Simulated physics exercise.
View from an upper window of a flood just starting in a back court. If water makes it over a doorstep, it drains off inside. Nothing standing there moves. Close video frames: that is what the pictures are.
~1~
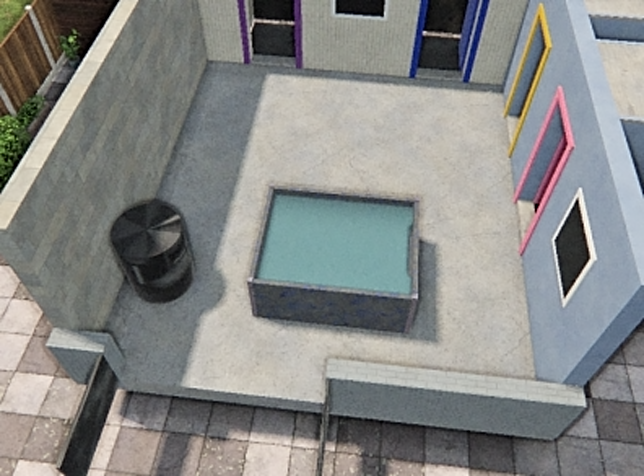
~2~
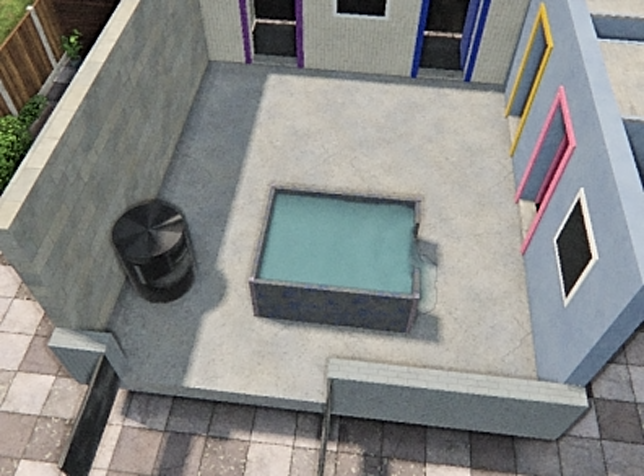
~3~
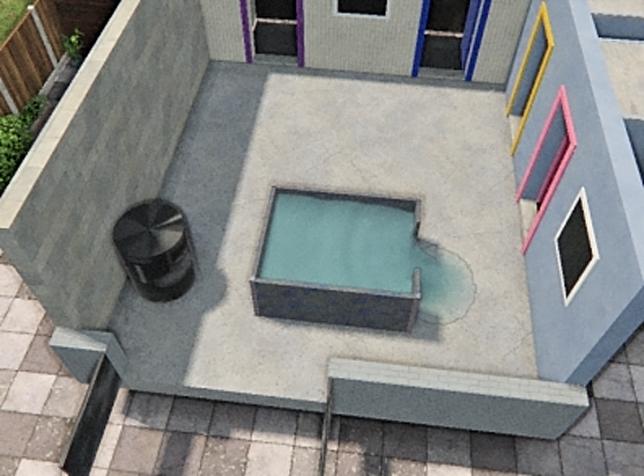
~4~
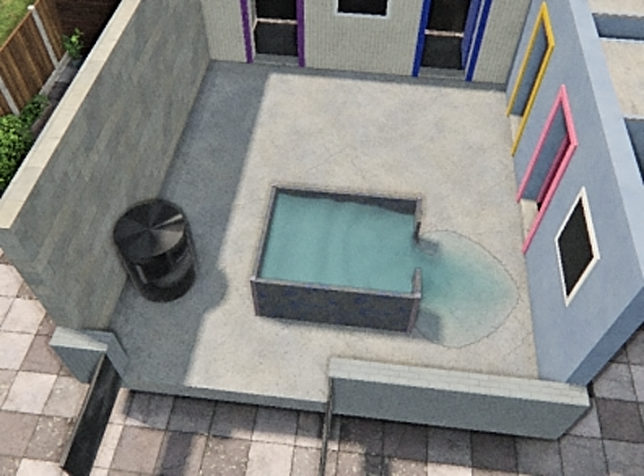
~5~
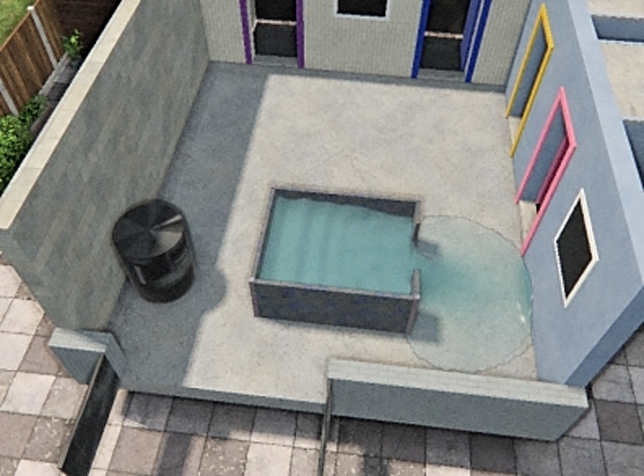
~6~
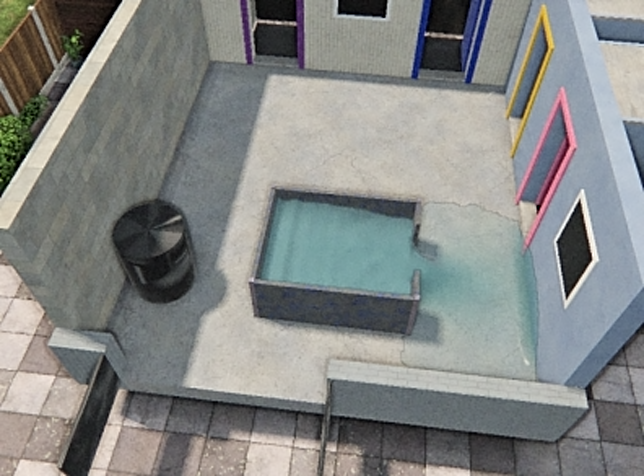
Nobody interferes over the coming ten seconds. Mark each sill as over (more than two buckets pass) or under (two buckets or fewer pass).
The pink door is over, the purple door is under, the blue door is over, the yellow door is under.
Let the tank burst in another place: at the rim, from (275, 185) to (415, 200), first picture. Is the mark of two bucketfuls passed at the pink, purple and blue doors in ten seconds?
I reckon the pink keeps within bounds, the purple gets too much too, and the blue gets too much.
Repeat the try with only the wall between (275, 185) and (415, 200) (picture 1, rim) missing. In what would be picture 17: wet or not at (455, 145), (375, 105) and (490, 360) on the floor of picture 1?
Sequence: Wetted / wetted / spared.
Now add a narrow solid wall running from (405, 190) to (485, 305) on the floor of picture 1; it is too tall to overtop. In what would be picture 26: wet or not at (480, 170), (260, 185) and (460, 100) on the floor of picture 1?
Taking the points in order, they are inundated, inundated and high and dry.
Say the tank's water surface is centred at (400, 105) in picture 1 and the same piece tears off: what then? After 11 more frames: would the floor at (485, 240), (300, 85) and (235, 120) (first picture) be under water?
Spot one is touched, spot two is not touched, spot three is not touched.
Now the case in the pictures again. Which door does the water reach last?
Result: The purple one.
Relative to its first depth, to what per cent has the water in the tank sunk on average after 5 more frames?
Roughly 66 percent.
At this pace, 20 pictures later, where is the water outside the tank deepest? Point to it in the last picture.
It should be close to (521, 298).
A moment on, water covers 15 % of the floor; the pink door under two buckets in, the purple door not reached, the blue door not reached, the yellow door not reached.
Next, water covers 30 % of the floor; the pink door over two buckets in, the purple door not reached, the blue door not reached, the yellow door wet at the sill, nothing in.
Then, water covers 50 % of the floor; the pink door over two buckets in, the purple door not reached, the blue door over two buckets in, the yellow door wet at the sill, nothing in.
Later, water covers 70 % of the floor; the pink door over two buckets in, the purple door wet at the sill, nothing in, the blue door far over two buckets in, the yellow door wet at the sill, nothing in.
In the end, water covers 95 % of the floor; the pink door over two buckets in, the purple door wet at the sill, nothing in, the blue door far over two buckets in, the yellow door wet at the sill, nothing in.
